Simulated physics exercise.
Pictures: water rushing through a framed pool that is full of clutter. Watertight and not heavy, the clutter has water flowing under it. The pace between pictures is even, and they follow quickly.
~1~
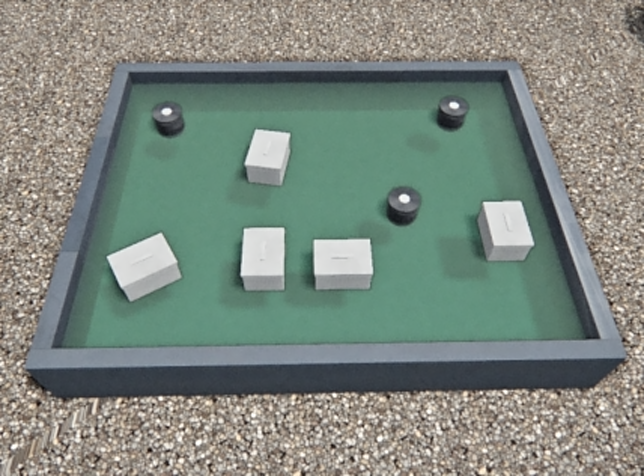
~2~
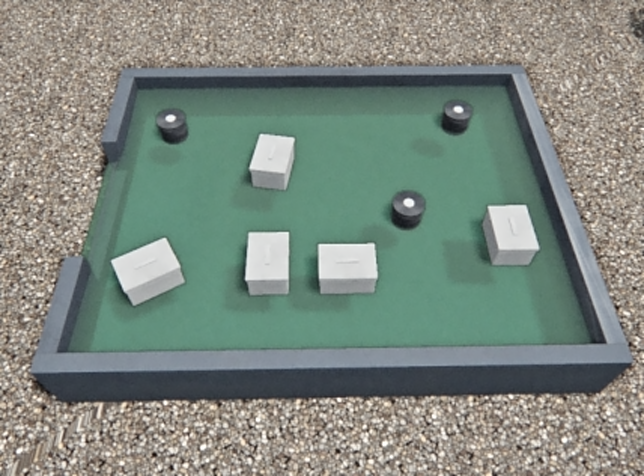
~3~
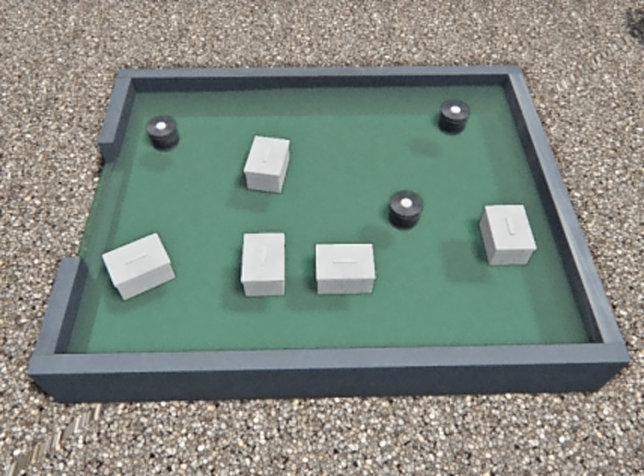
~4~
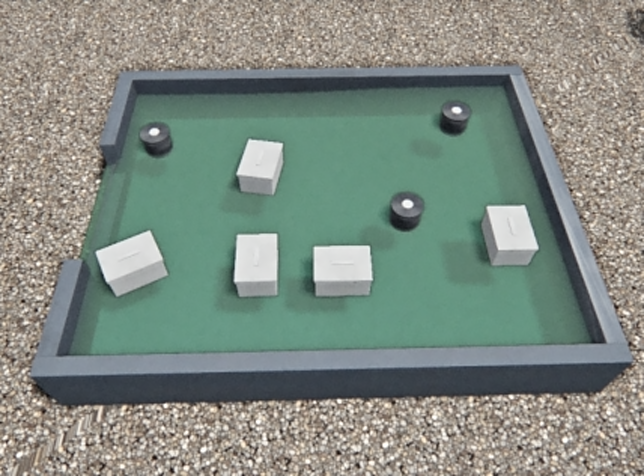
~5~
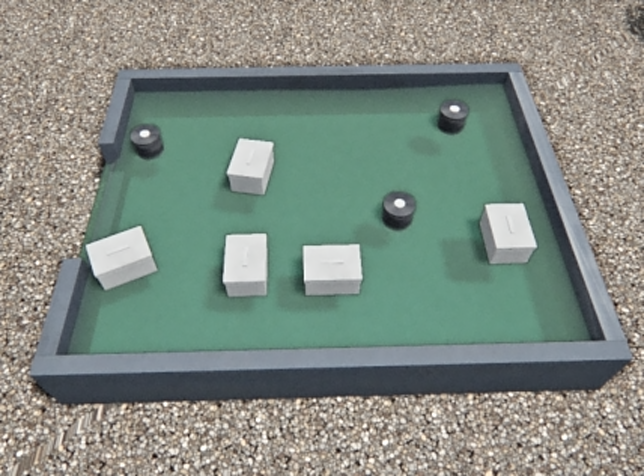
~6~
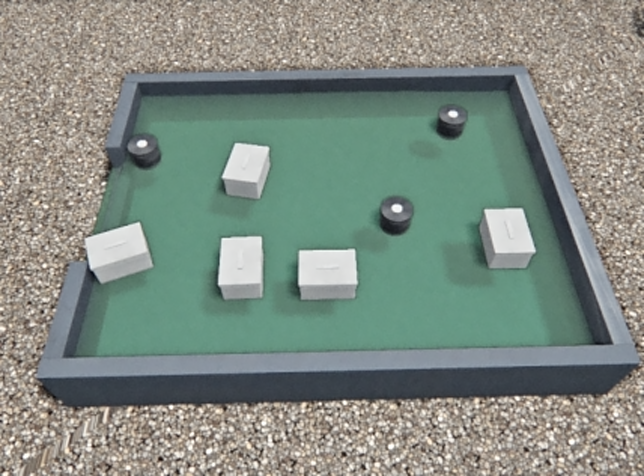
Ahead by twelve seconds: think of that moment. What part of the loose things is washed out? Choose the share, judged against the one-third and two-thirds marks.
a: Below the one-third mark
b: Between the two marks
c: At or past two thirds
b.
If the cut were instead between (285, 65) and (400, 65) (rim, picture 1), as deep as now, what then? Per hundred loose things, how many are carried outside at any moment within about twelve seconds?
Around 20 in a hundred.
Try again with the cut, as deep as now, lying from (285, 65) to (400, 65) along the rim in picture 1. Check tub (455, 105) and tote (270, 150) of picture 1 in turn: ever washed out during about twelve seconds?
First object: Carried off; second object: Carried off.
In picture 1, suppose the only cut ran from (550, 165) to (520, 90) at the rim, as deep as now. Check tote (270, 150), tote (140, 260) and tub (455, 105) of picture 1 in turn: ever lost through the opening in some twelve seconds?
In the order given: Remains, remains, escapes.
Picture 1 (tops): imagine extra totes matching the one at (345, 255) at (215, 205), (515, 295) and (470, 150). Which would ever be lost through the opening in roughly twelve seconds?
Well, taking each in turn, that's lost to the flow, never removed and finally never removed.
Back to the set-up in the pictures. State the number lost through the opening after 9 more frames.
2 in all.
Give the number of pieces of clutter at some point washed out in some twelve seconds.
By my reckoning the answer is 4.
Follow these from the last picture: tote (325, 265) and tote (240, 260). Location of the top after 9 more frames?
About (289, 268) and (185, 253).
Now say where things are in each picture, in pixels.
In the first picture, a tote at (142, 259), afloat; a tub at (167, 112), afloat; 0 of 8 have shifted.
In the second picture, a tote at (145, 264) floats; a tub at (171, 119), afloat; 0 of 8 have shifted.
In the third picture, a tote at (136, 258), afloat, close to its start; a tub at (161, 126) floats, close to its start; 2 of 8 have shifted.
In the fourth picture, a tote at (129, 256), afloat, close to its start; a tub at (154, 133), afloat, close to its start; 4 of 8 have shifted.
In the fifth picture, a tote at (118, 250) floats, close to its start; a tub at (145, 134), afloat, close to its start; 5 of 8 have shifted.
In the sixth picture, a tote at (116, 245), afloat, a stride from its start; a tub at (142, 144), afloat, a stride from its start; 7 of 8 have shifted.
A moment on, 2 of 8 are out; 6 afloat.
Next, 2 of 8 are out; 6 afloat.
Later, 2 of 8 are out; 6 afloat.
In the end, 4 of 8 are out; 4 afloat.
